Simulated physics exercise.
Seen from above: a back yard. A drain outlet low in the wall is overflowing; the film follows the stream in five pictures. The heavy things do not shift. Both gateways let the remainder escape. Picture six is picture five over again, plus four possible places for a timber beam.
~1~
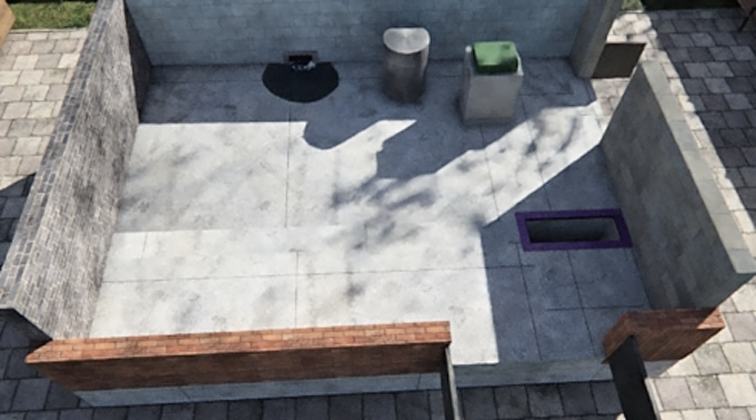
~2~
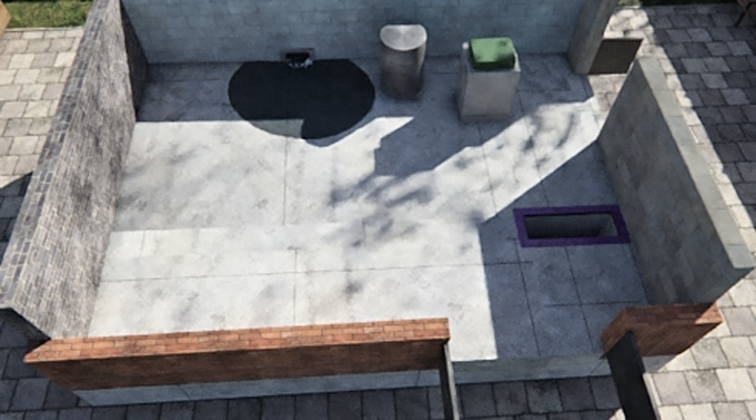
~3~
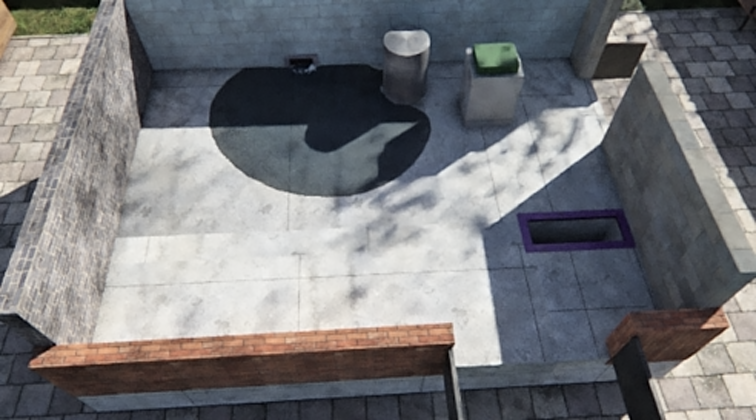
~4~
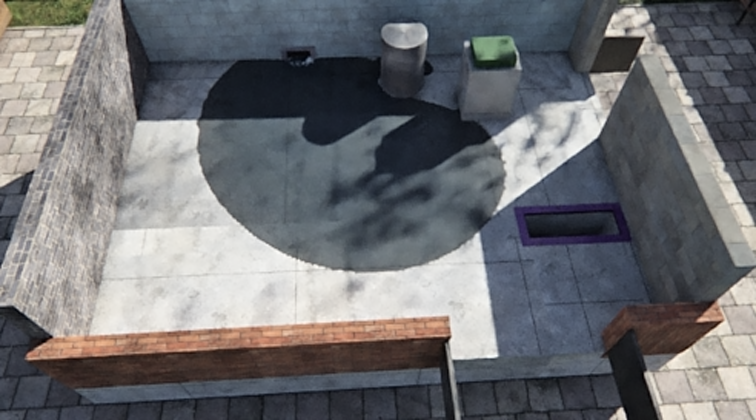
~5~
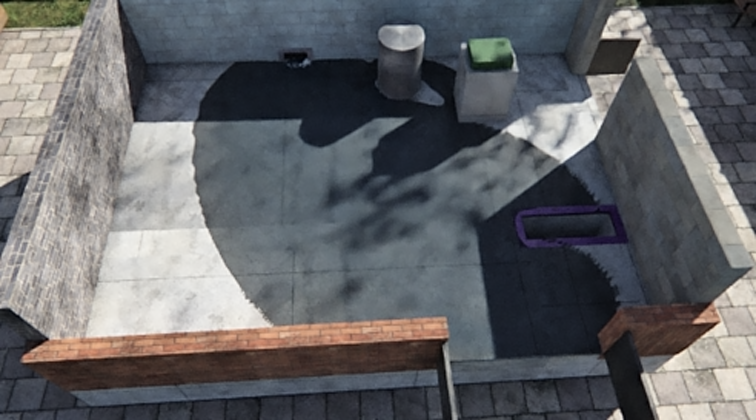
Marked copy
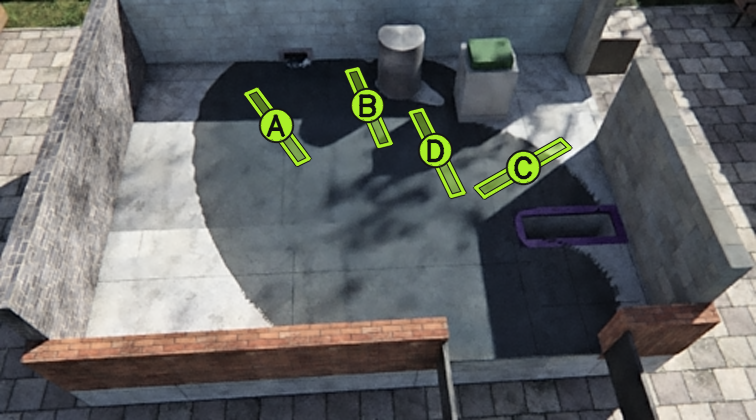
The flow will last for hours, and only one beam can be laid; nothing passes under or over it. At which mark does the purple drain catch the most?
Best: A.
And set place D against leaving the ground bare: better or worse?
Worse.
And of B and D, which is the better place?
That would be B.
In lime, A from (251, 91) to (303, 161); B from (352, 70) to (384, 144); C from (480, 192) to (565, 143); D from (416, 111) to (457, 194).
With A, about 41 % of the stream goes into the purple drain, about 59 % out by the gates.
With B, about 25 % of the stream goes into the purple drain, about 75 % out by the gates.
With C, about 24 % of the stream goes into the purple drain, about 76 % out by the gates.
With D, about 20 % of the stream goes into the purple drain, about 80 % out by the gates.
